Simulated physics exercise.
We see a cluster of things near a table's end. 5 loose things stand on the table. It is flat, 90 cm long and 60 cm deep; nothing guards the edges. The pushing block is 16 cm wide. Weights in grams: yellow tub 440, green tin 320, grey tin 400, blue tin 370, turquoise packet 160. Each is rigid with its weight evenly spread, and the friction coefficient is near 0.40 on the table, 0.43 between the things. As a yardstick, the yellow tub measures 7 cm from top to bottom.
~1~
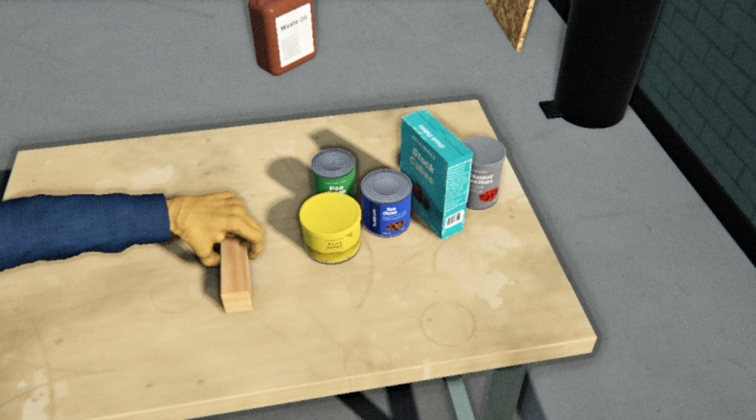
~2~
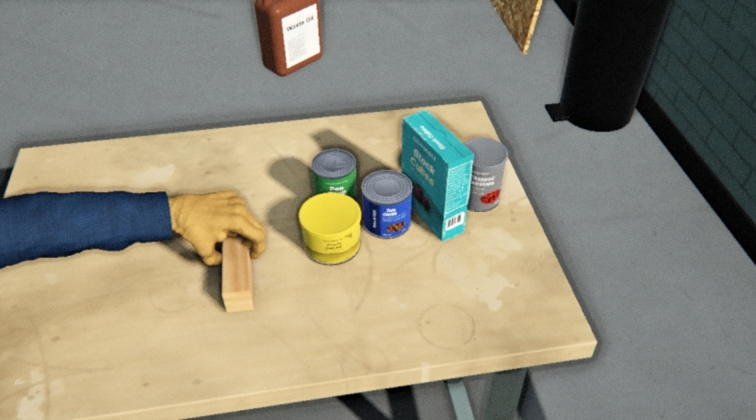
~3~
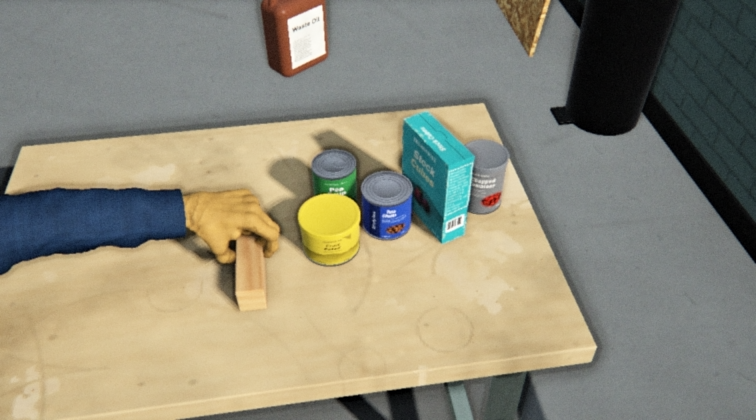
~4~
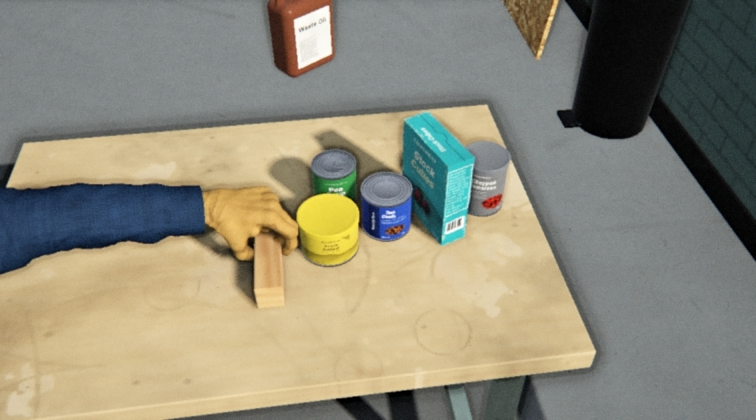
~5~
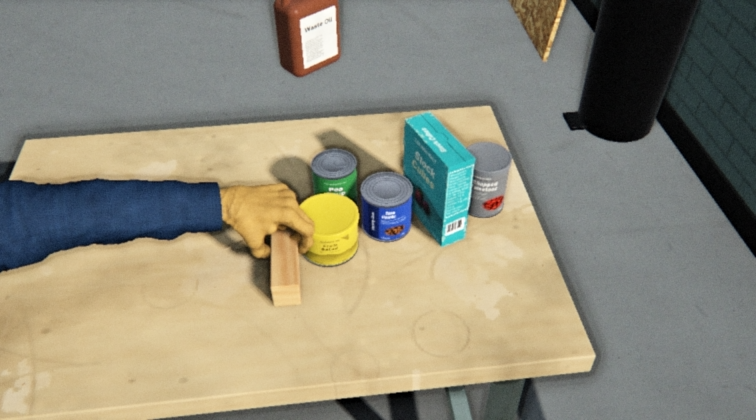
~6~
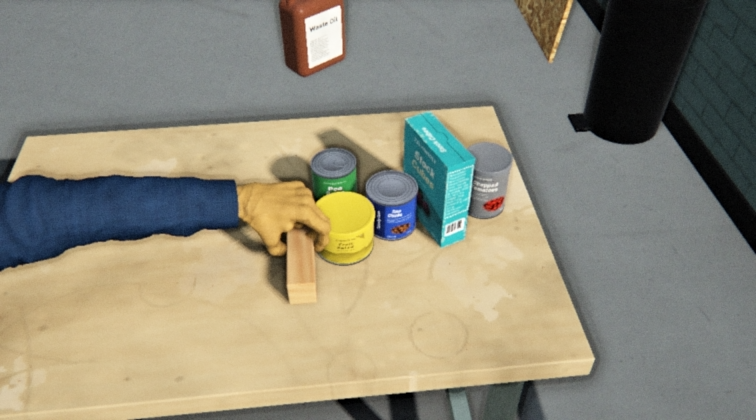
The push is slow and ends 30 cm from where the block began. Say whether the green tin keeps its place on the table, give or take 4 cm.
The green tin keeps its place.
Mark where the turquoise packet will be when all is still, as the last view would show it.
Around (478, 158).
Then, 0.20 s past the last view, pusher on by 16 cm; yellow tub shifted 7 cm; blue tin shifted 5 cm; turquoise packet shifted 3 cm.
Then, 0.30 s past the last view, pusher on by 18 cm; yellow tub shifted 9 cm; blue tin shifted 6 cm; turquoise packet shifted 5 cm.
Then, 0.50 s past the last view, pusher on by 22 cm; yellow tub shifted 14 cm; blue tin shifted 8 cm; turquoise packet shifted 7 cm.
Then, 0.80 s past the last view, pusher on by 29 cm; yellow tub shifted 20 cm; blue tin shifted 9 cm; turquoise packet shifted 8 cm.
Finally, not toppled but over 4 cm from the start, yellow tub, grey tin, blue tin and turquoise packet; green tin still in place (within 4 cm). Final places as that camera would see them, green tin near (335, 184).
